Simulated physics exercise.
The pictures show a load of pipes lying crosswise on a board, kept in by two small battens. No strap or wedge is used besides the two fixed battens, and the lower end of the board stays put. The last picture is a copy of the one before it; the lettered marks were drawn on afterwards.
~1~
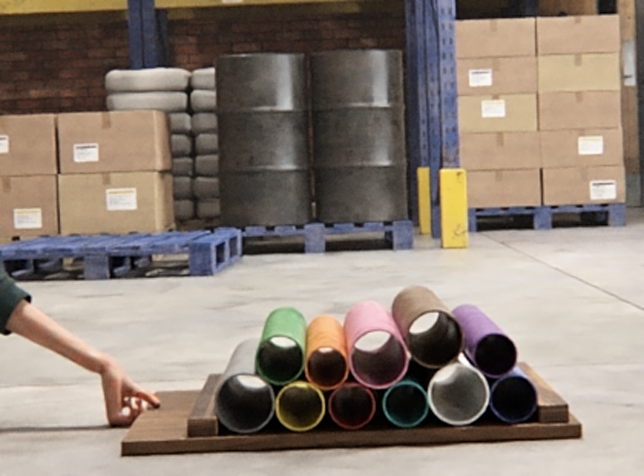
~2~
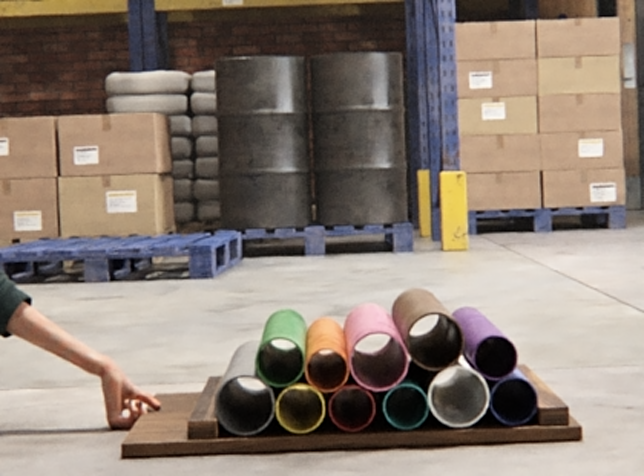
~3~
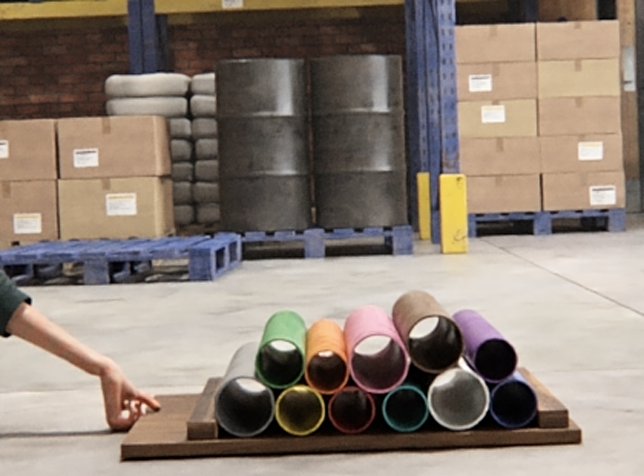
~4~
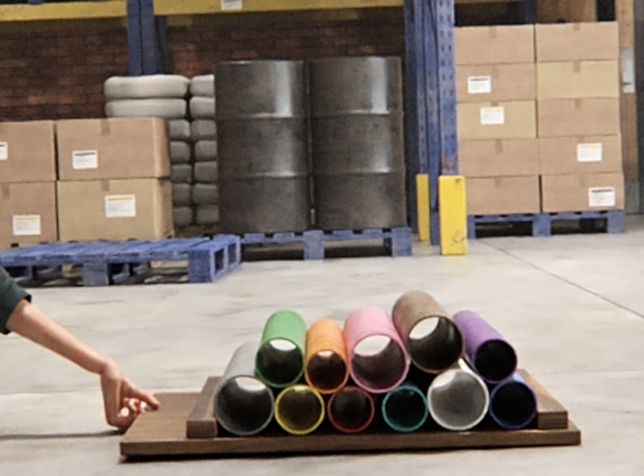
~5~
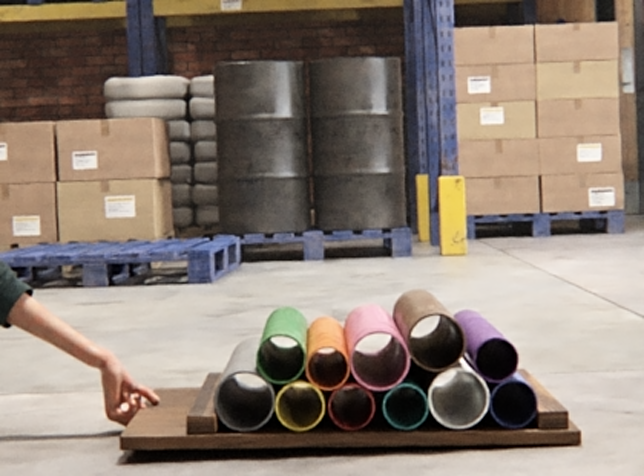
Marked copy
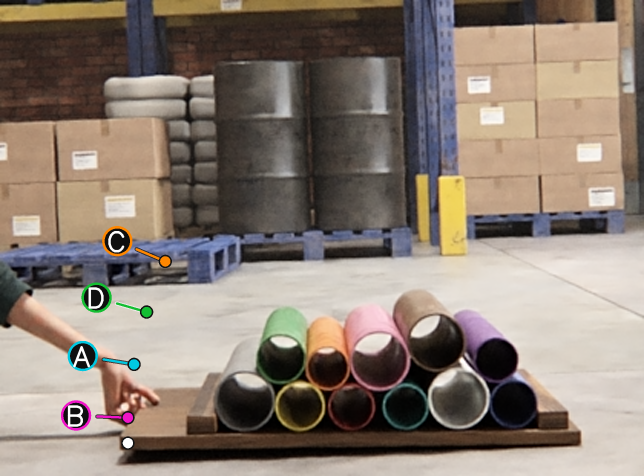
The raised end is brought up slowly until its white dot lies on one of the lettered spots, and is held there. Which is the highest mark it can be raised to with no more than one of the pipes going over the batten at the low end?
Up to A.
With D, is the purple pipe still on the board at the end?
No, with D.
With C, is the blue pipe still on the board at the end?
Yes.
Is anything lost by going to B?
At B: No.
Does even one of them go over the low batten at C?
Yes, at C.
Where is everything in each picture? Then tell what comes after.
In the first frame, red pipe (352, 406); turquoise pipe (406, 404); white pipe (458, 394).
In the second frame, white pipe (458, 396); blue pipe (514, 401).
In the third frame, board (348, 408); grey pipe (245, 406); yellow pipe (300, 410); orange pipe (327, 371).
In the fourth frame, board (347, 407); grey pipe (244, 405); yellow pipe (300, 409).
In the fifth frame, board (347, 405); grey pipe (245, 401); yellow pipe (300, 406).
On the copy, A at (134, 364); B at (128, 418); C at (165, 261); D at (146, 312); the white dot at (128, 443).
On A. First, board at 11°.
Then, board at 12°.
Finally, board at 12°, none over the low batten.
By contrast, B none over the low batten; C four over the low batten (pink, purple, brown, orange); D two over the low batten (purple, brown).
